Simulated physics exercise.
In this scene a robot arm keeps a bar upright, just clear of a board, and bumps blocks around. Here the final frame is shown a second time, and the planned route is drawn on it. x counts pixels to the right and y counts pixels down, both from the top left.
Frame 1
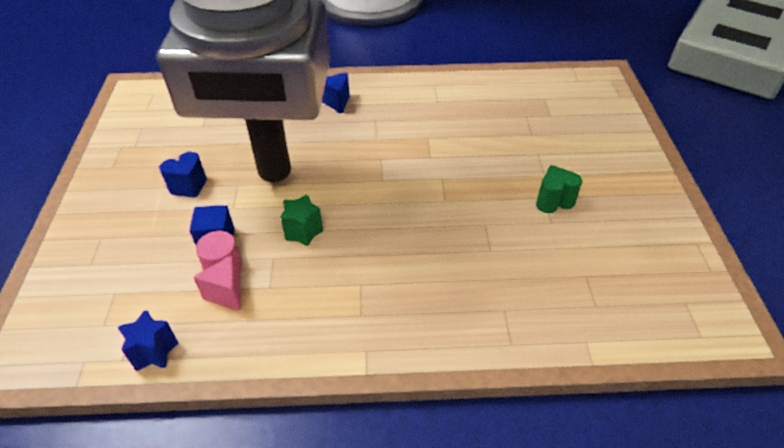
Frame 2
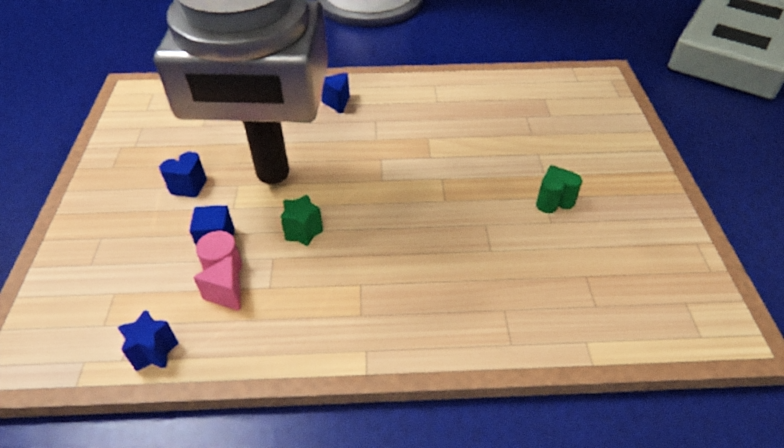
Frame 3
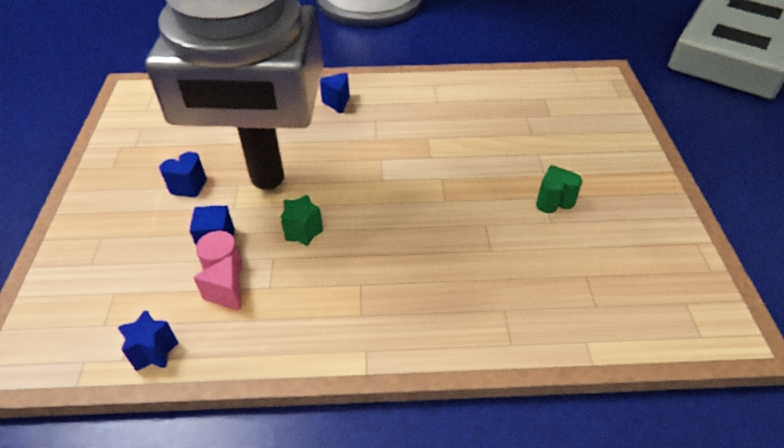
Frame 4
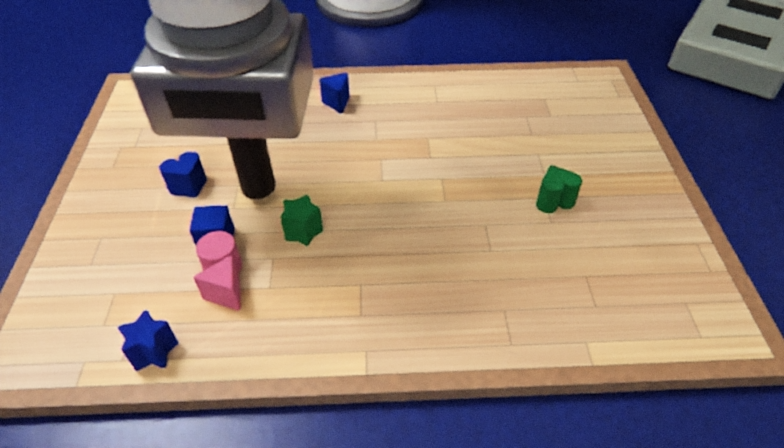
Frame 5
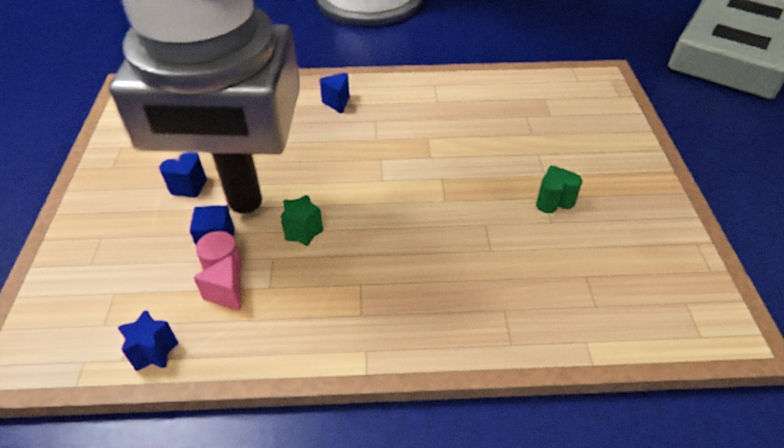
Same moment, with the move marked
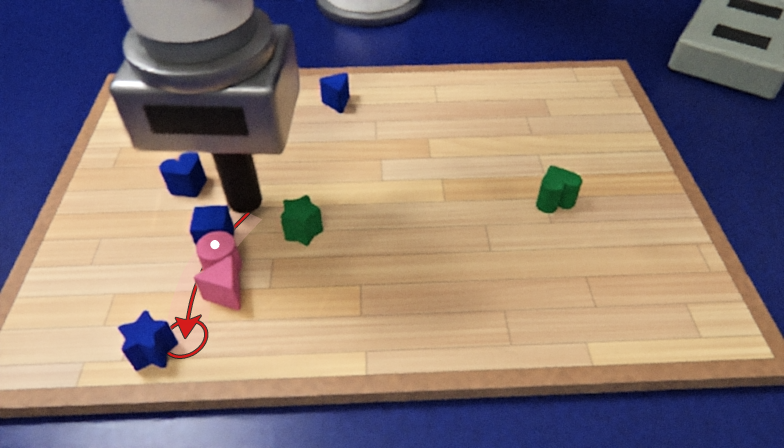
A grey robotic arm with a black bar pointing down hovers over a pale wooden board on a blue surface, seen from above at a fixed angle. Blue blocks, a pink disc and a pink triangle sit on the left, a green star near the centre-left, and another green block on the right. The bar drifts slightly left and toward the viewer, nearing the blue square, while every block stays still.
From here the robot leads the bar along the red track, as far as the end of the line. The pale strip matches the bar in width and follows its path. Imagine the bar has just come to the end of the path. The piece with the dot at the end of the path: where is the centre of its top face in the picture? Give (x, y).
It ends at (201, 341).
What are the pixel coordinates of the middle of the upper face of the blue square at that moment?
By then it is at (151, 256).
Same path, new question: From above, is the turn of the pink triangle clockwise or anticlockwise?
From above, the turn goes anticlockwise.
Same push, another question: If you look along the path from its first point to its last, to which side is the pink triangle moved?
Its shift is leftward.
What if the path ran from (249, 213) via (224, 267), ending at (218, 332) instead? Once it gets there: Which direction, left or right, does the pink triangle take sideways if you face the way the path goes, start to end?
To the path's left.
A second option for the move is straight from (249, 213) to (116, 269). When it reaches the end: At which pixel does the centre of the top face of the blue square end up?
I'd place it at (154, 256), taking the centre of its top.
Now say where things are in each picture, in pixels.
In the first picture, lower end of the bar (275, 172), tops of blocks, blue star (141, 330), blue square (209, 217), pink disc (215, 245), pink triangle (219, 273).
In the second picture, bar (273, 174), blocks as before.
In the third picture, bar (268, 180), blocks as before.
In the fourth picture, bar (259, 189), blocks as before.
In the fifth picture, bar (246, 202), blue star (141, 330), blue square (209, 217), pink disc (215, 245), pink triangle (219, 273).
The drawn path runs from (249, 213) by way of (217, 247) and (195, 289) to (185, 338); the dot is on the pink disc.
What follows on the original path. One third of the way, bar (212, 239); blue square (170, 242), turned 45° clockwise; pink disc (206, 258); pink triangle (222, 279), turned 10° clockwise.
Two thirds of the way, bar (190, 281); blue square (151, 256), turned 100° clockwise; pink disc (196, 299); pink triangle (231, 299), turned 50° anticlockwise.
At the end, bar (180, 328); blue star (136, 338), turned 25° clockwise; blue square (151, 256), turned 100° clockwise; pink disc (201, 341); pink triangle (234, 301), turned 60° anticlockwise.
